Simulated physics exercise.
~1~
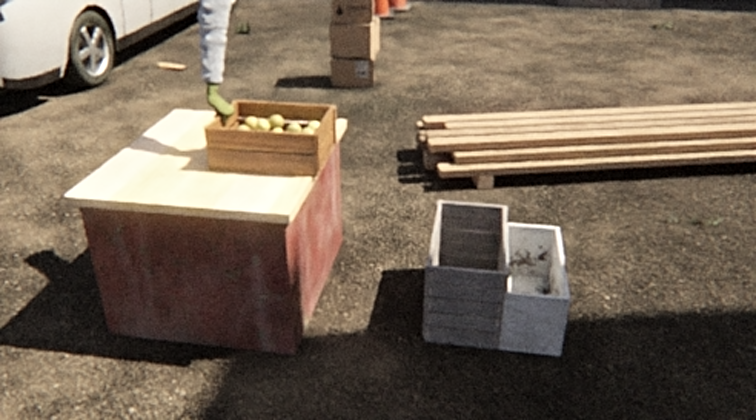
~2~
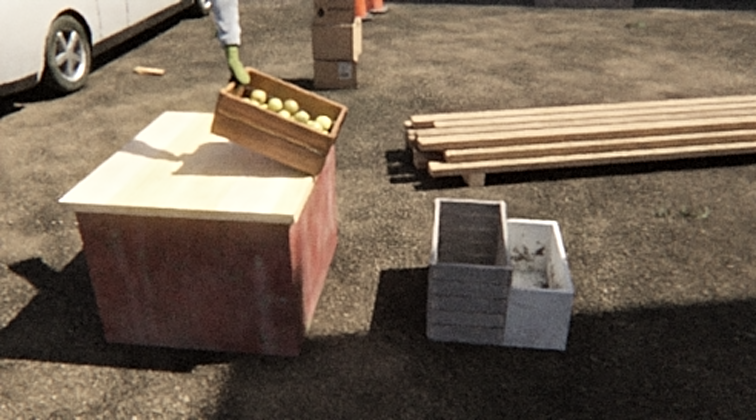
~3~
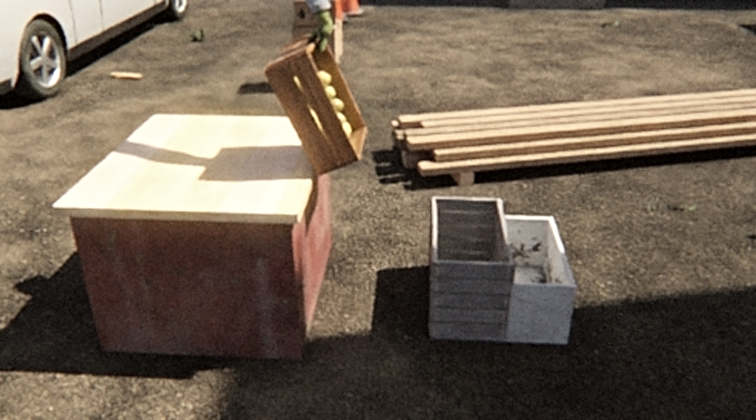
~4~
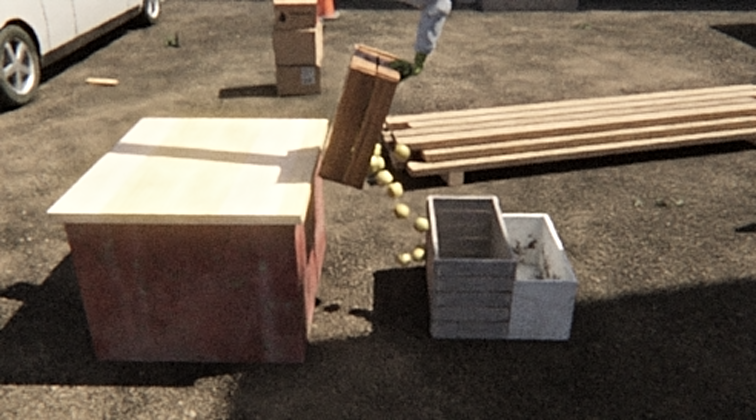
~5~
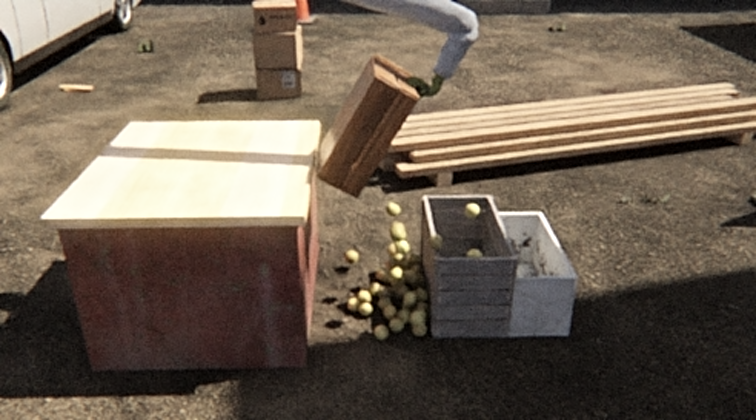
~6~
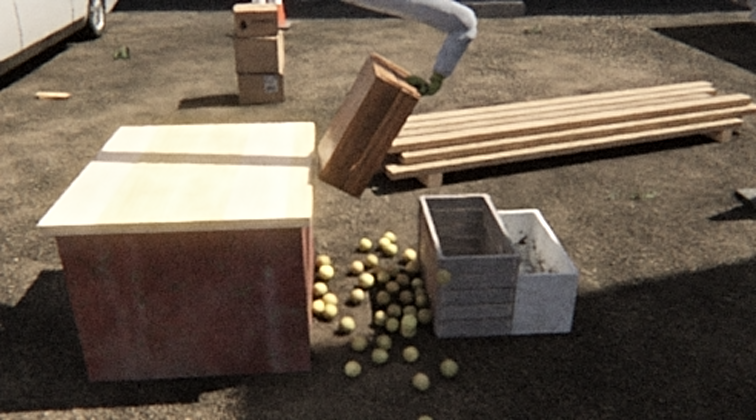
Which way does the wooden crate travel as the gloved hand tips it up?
The wooden crate moves to the right, swinging out past the edge of the bench.
Wooden crate of yellow apples tipped off a bench by a gloved hand, nearly all spilling onto the ground short of a grey trough.
